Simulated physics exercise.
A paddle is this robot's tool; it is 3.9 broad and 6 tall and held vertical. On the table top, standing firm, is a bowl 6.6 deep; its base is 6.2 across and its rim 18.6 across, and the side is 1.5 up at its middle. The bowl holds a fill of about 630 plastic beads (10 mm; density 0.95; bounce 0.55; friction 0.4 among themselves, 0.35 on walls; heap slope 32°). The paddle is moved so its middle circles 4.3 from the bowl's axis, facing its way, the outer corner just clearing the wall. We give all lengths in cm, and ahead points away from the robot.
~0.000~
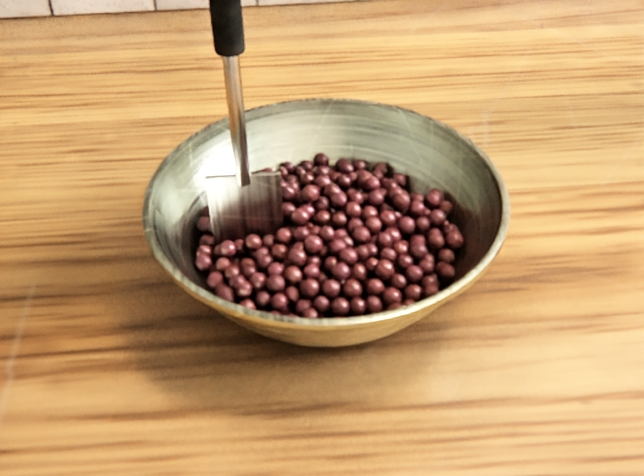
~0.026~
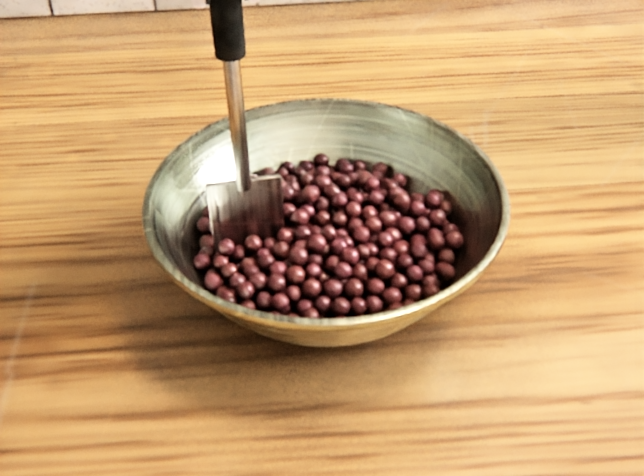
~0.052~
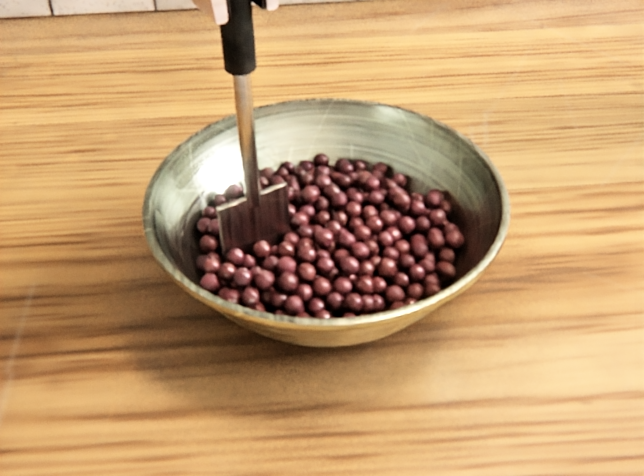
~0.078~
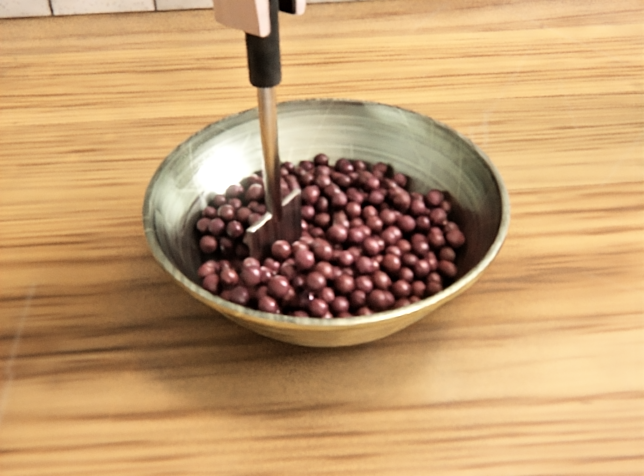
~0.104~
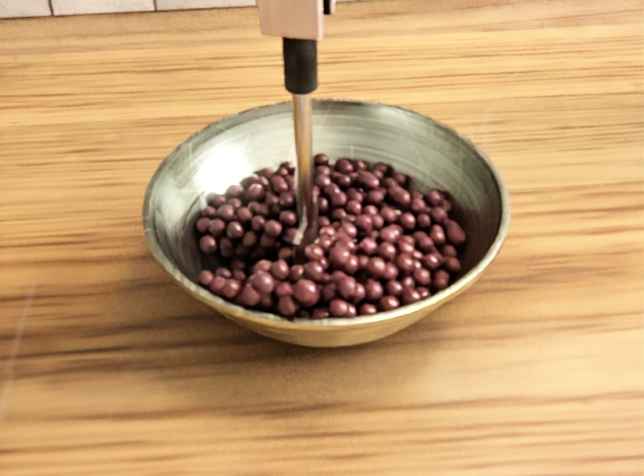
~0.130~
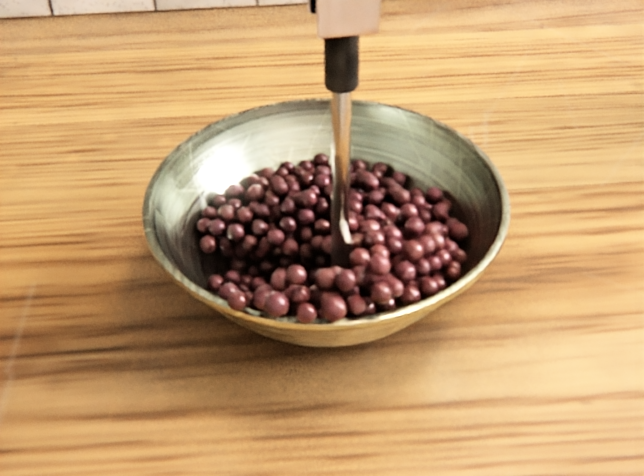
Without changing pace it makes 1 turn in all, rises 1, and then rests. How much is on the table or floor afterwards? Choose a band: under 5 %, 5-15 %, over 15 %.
Band: Over 15 %.
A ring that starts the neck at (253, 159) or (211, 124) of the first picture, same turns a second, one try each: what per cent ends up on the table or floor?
Near 20 and 10 in a hundred, one try each.
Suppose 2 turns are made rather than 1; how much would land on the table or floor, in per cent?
35 %.
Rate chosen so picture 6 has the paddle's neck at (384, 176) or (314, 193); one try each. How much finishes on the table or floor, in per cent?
Around 35 and 20 per cent respectively.
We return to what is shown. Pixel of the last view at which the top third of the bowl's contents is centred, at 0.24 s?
I'd put its middle near (410, 176).
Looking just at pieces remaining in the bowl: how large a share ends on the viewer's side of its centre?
Close to 55 in a hundred.
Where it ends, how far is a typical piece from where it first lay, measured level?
Near 7 cm.
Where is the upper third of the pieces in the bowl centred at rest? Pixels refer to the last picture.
Centre of top third: Approx. (279, 263).
After 0.24 s, 194° round, highest piece 11 above the table; 577 in the bowl, 7 on the table or floor, 46 in flight or on the tool.
After 0.36 s, 293° round, highest piece 9 above the table; 511 in the bowl, 63 on the table or floor, 56 in flight or on the tool.
After 0.62 s, 0° round, highest piece 6 above the table; 472 in the bowl, 158 on the table or floor.
After 1.32 s, 0° round, highest piece 6 above the table; 472 in the bowl, 158 on the table or floor.
At rest, 472 in the bowl, 158 on the table or floor. That is 25 % on the table or floor.
